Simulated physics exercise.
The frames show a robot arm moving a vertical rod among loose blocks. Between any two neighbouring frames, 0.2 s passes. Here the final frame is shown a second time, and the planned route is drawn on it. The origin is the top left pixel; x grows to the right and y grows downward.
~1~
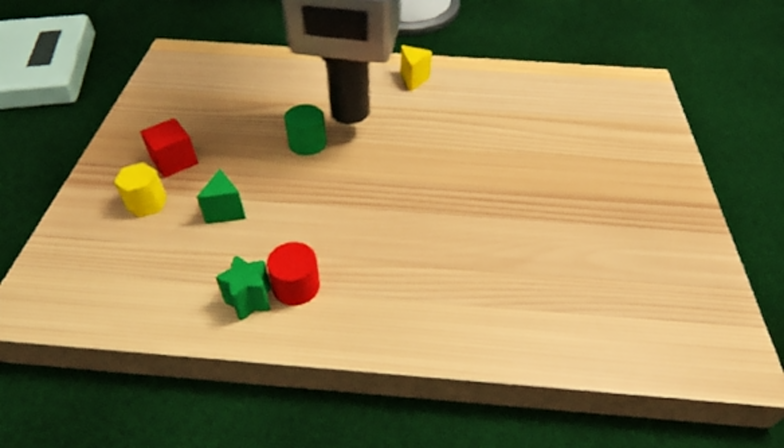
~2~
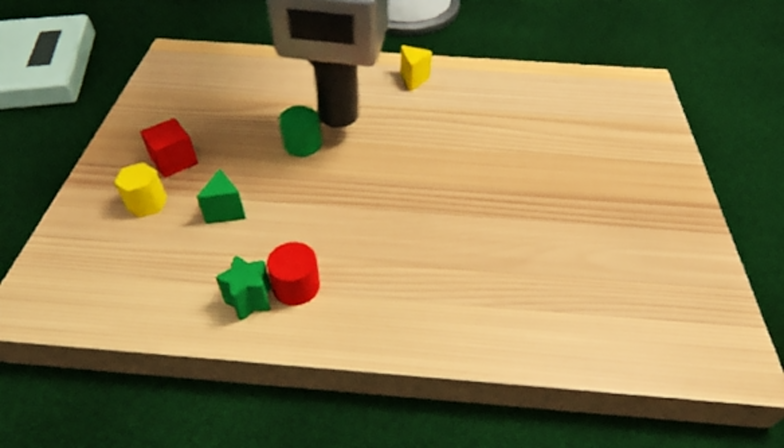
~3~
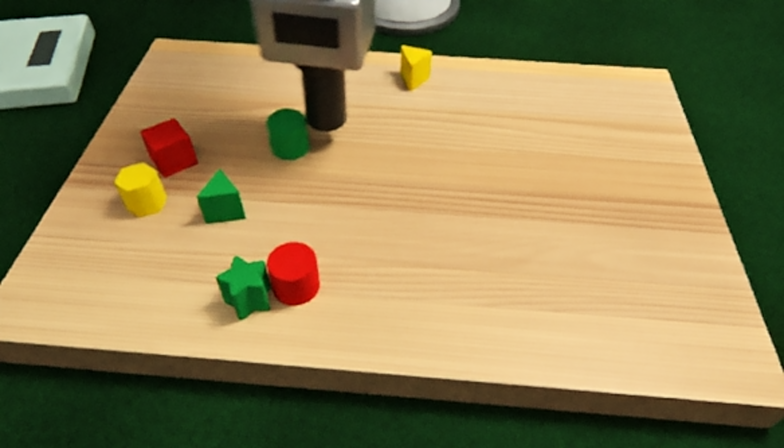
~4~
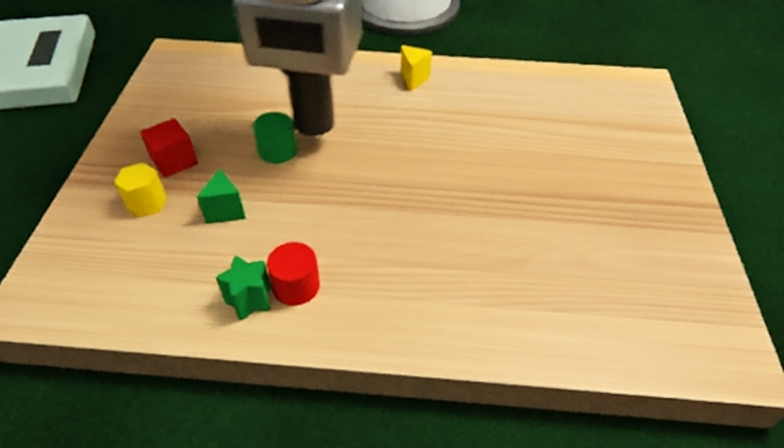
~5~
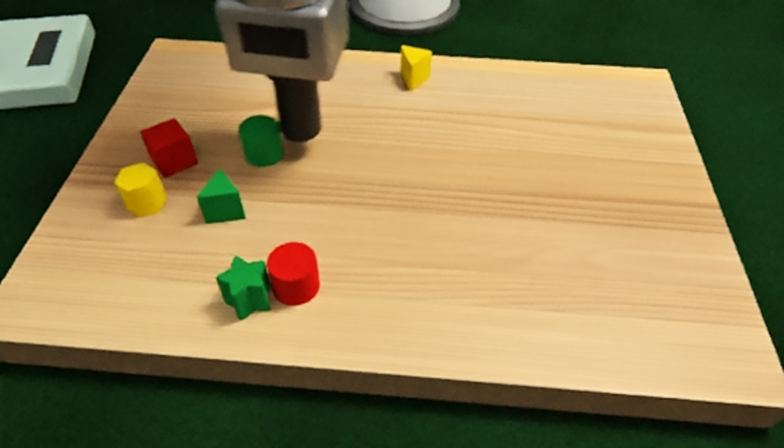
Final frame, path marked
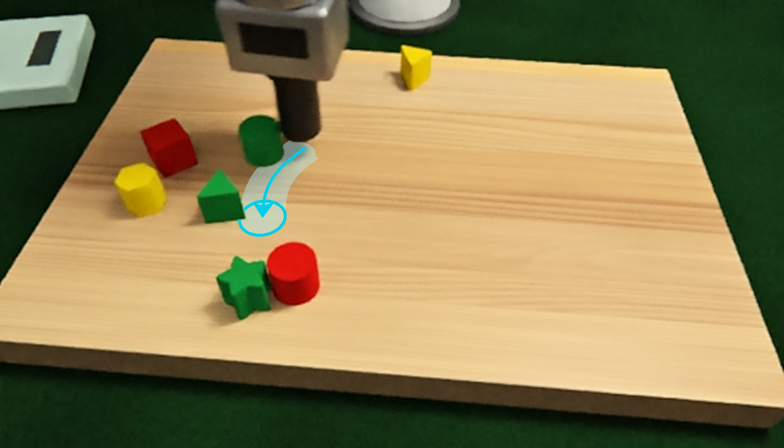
On a wooden board scattered with small red, green and yellow blocks, a robot arm's dark rod moved left and pushed the green cylinder a short way toward the red cube, while the other blocks stayed still.
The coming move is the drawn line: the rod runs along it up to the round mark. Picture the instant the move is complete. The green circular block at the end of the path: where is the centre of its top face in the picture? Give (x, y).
Roughly at (231, 138).
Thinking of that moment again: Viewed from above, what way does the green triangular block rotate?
Clockwise, from overhead.
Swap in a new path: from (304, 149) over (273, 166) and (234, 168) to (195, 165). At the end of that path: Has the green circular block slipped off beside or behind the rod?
Short answer: No.
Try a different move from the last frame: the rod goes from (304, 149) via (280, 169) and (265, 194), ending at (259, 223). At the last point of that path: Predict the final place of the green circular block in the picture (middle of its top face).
My estimate: (232, 137).
The drawn path runs from (304, 149) via (281, 168) and (267, 191), ending at (263, 218).
The first path, step by step. One third of the way, rod (277, 147); green circular block (236, 134).
Two thirds of the way, rod (262, 171); green circular block (231, 138).
At the end, rod (258, 198); green triangular block (219, 191), turned 30° clockwise; green circular block (231, 138); red circular block not moved.
